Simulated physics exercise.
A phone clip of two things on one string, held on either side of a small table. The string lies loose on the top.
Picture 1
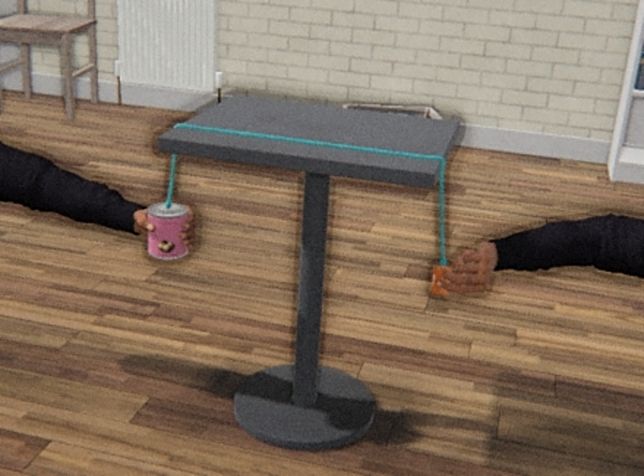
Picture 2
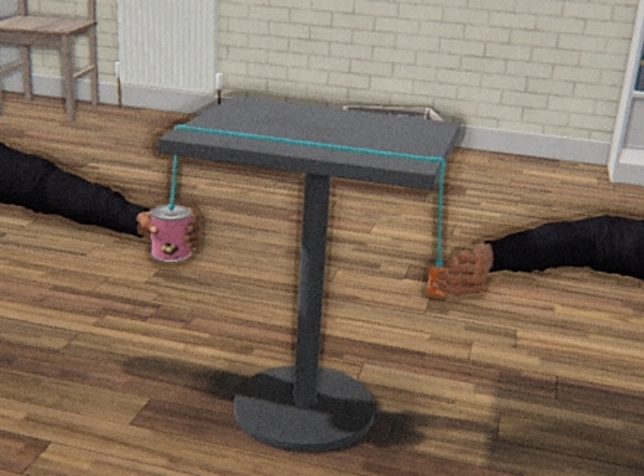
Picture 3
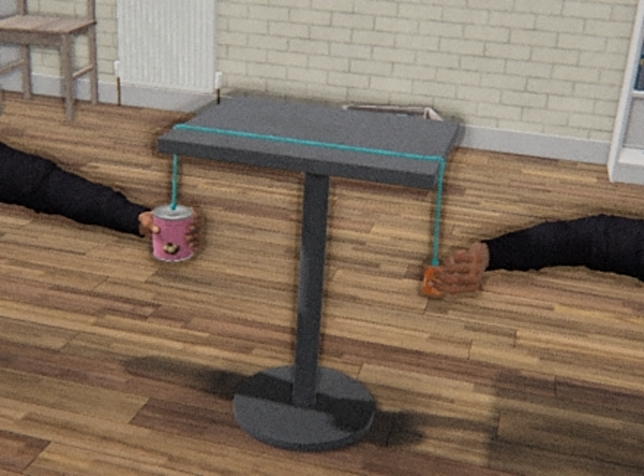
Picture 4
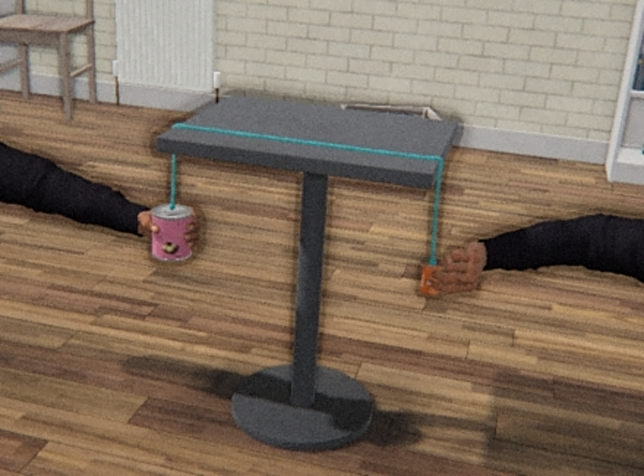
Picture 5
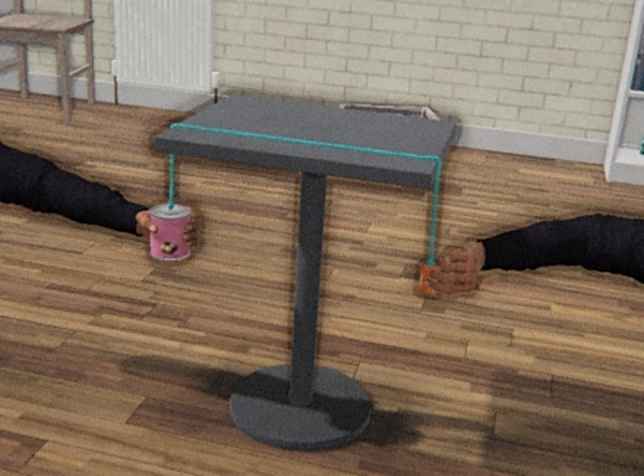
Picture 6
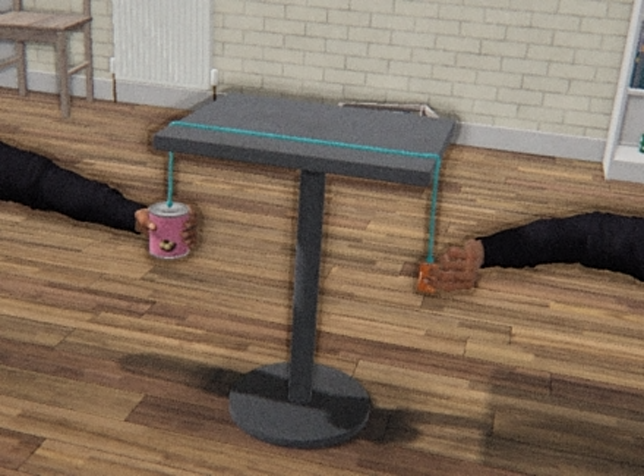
Two hands, one gripping a pink tin on the left and the other a small orange box on the right, shift only slightly, keeping them hanging below a small dark table with a teal string lying across its top.
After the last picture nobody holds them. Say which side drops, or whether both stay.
The string sinks on the left side.
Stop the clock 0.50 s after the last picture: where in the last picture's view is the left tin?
Near (174, 347).
Then, 0.50 s on from there, left tin lower near (174, 347); right matchbox pulled up onto the top.
Then, 0.84 s on from there, left tin down on the floor near (214, 406); right matchbox lower.
In the end, left tin down on the floor near (226, 410); right matchbox down on the floor. The string drops leftwards.
